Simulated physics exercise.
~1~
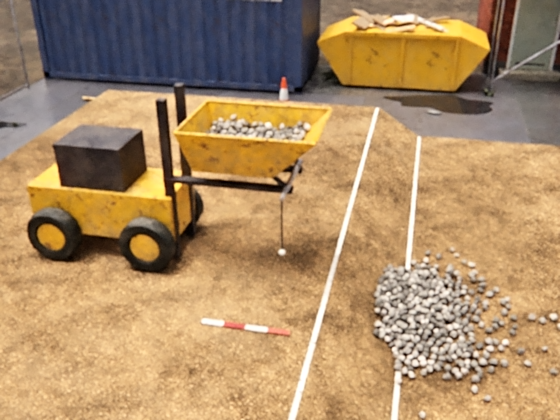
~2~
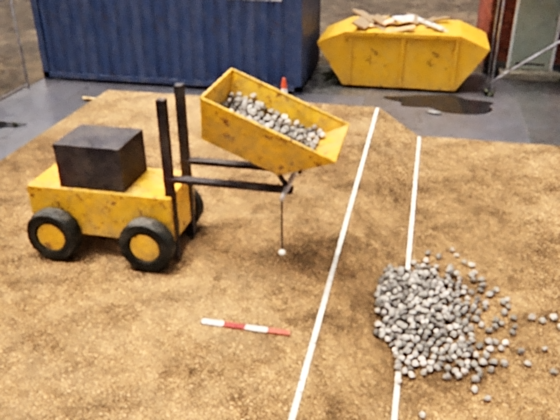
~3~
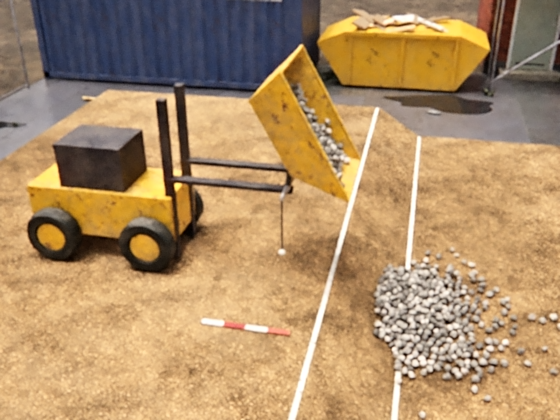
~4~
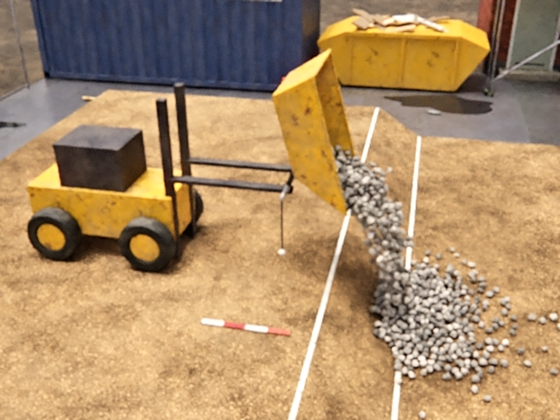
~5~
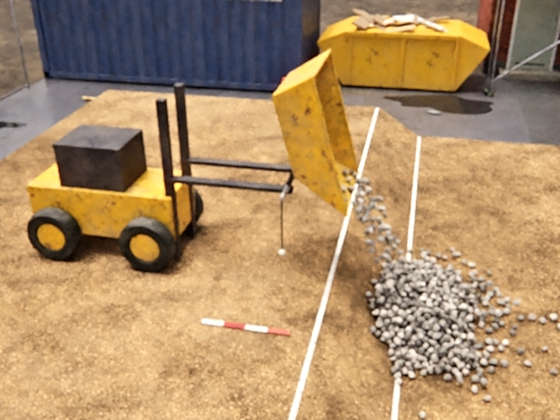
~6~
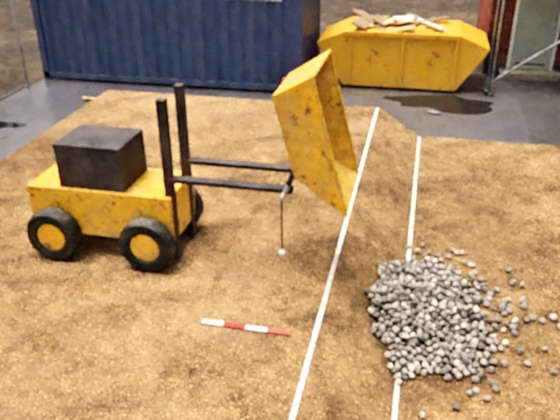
A yellow forklift's skip tips right and pours grey stones onto an existing pile, emptying completely.
